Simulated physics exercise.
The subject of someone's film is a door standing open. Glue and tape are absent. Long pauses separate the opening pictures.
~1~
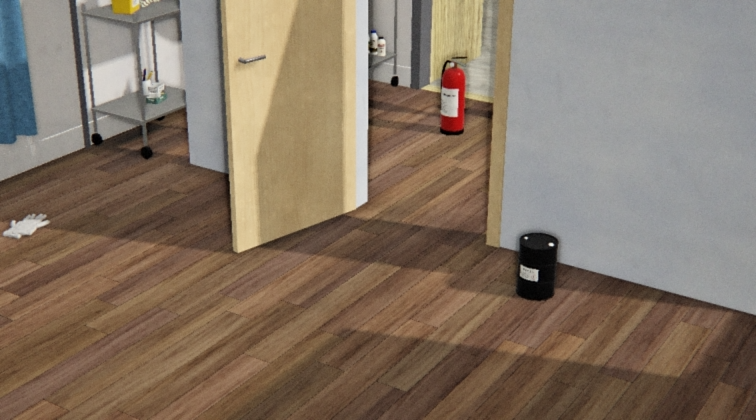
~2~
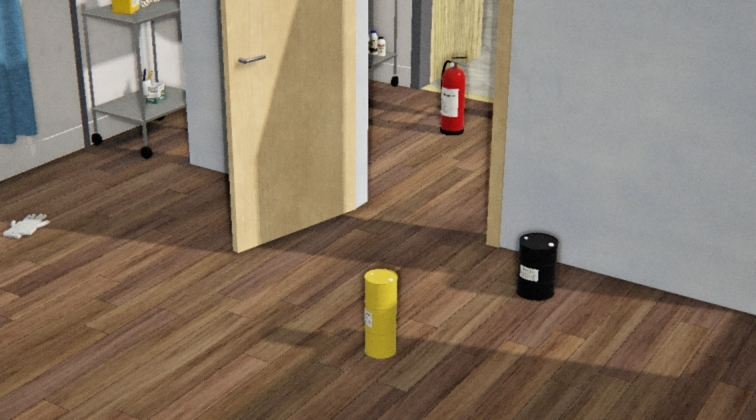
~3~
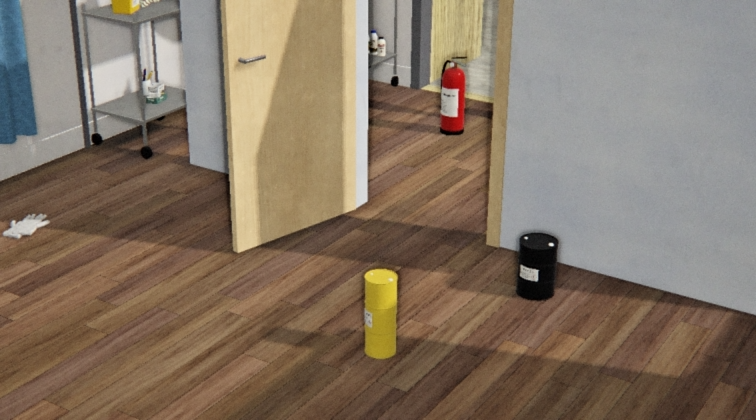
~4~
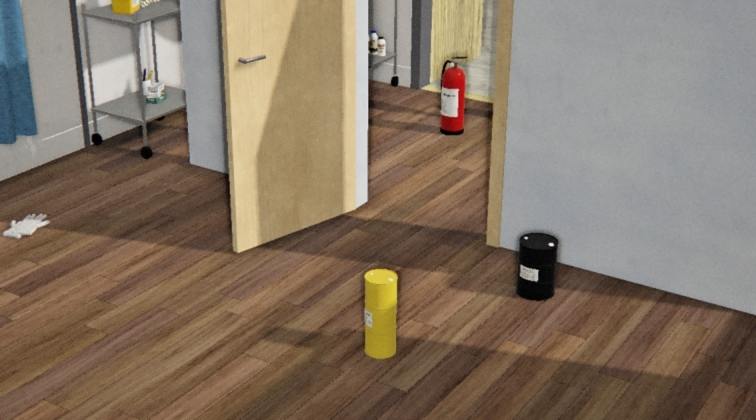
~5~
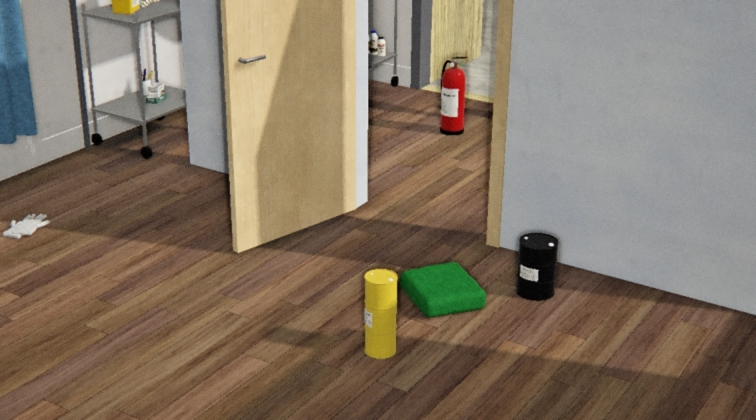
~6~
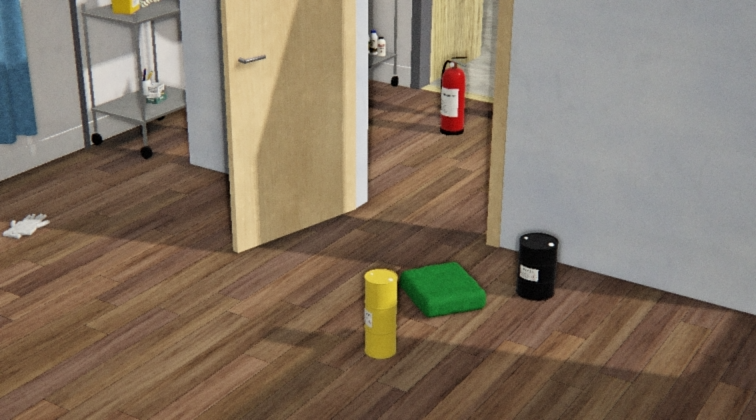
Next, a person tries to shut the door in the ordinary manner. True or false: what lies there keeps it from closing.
False.
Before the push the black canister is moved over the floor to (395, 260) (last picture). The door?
In the end the door is hindered.
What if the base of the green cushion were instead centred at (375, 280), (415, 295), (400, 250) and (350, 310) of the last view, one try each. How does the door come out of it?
It ends up closed first, ends up closed second, gets caught third and ends up closed fourth.
Then, 0.70 s past the last view, door 87° open.
Then, 1.20 s past the last view, door 58° open.
Then, 1.50 s past the last view, door 38° open.
Then, 1.90 s past the last view, door 9° open.
Finally, door 0° open; all 3 still in place. Final places as the last picture's camera would see them, green cushion near (442, 289).
